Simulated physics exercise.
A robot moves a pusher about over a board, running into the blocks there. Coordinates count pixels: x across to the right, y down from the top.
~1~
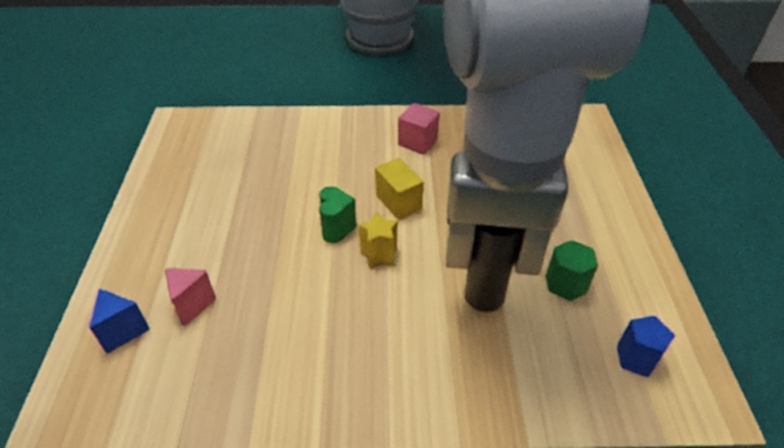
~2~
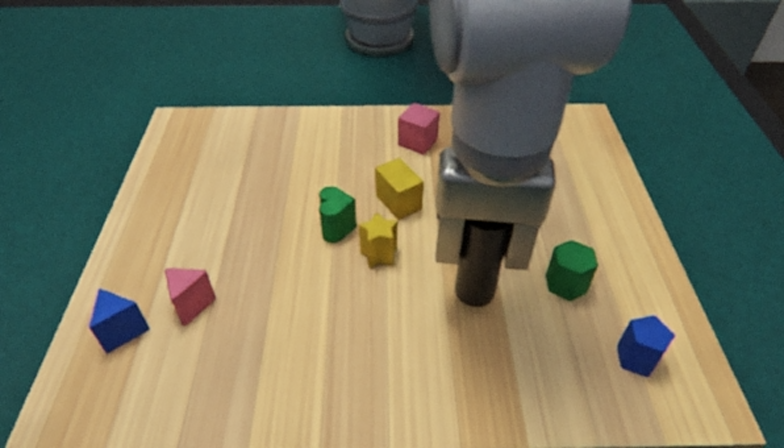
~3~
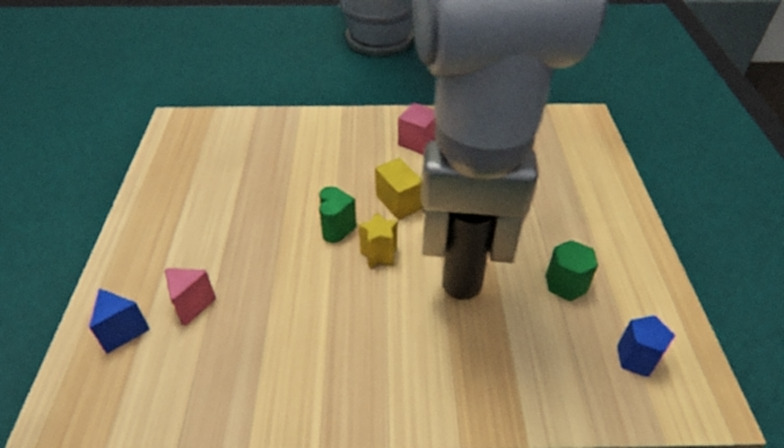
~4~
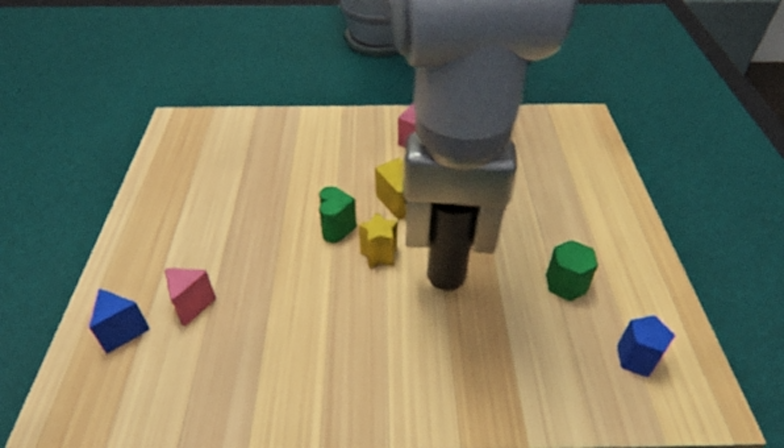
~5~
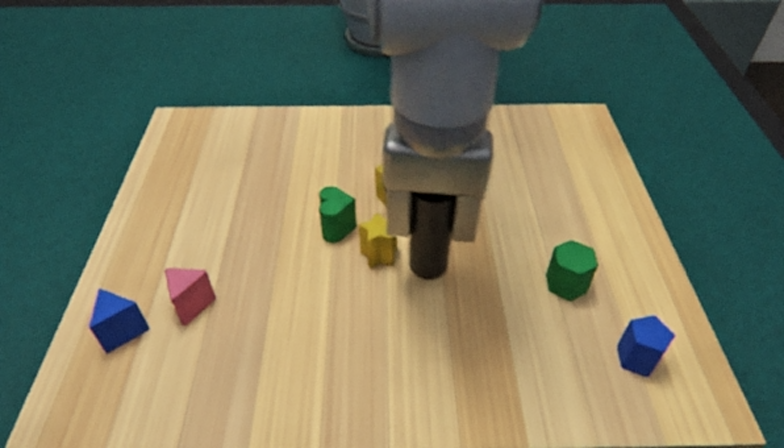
The video shows a robot arm with a dark cylindrical pusher moving left and slightly away across a wooden board toward a yellow star block, passing in front of yellow and red blocks, while the scattered coloured blocks remain still.
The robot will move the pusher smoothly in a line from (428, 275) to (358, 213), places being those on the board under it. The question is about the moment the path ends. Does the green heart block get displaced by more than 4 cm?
No.
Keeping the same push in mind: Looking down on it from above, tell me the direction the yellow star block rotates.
Counterclockwise from above.
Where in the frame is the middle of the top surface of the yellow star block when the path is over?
Pixel (349, 217).
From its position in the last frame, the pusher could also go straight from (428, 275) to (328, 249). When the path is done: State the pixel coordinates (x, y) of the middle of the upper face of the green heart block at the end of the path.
It should be at about (306, 180).
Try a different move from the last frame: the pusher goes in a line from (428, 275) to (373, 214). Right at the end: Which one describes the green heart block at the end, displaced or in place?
That block stays in place.
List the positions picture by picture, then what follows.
The first picture shows lower end of the pusher at (484, 296), tops of blocks, green heart block at (334, 199), yellow star block at (379, 226), yellow rectangular block at (399, 174).
The second picture shows pusher at (475, 291), blocks as before.
The third picture shows pusher at (462, 284), blocks as before.
The fourth picture shows pusher at (446, 275), blocks as before.
The fifth picture shows pusher at (429, 265), green heart block at (334, 199), yellow star block at (379, 226), yellow rectangular block hidden.
The first path, step by step. One third of the way, pusher at (403, 243); yellow star block at (369, 223).
Two thirds of the way, pusher at (379, 222); green heart block at (329, 199), turned 15° clockwise; yellow star block at (351, 218), turned 45° anticlockwise.
At the end, pusher at (357, 203); green heart block at (327, 199), turned 15° clockwise; yellow star block at (349, 217), turned 60° anticlockwise; yellow rectangular block not moved.
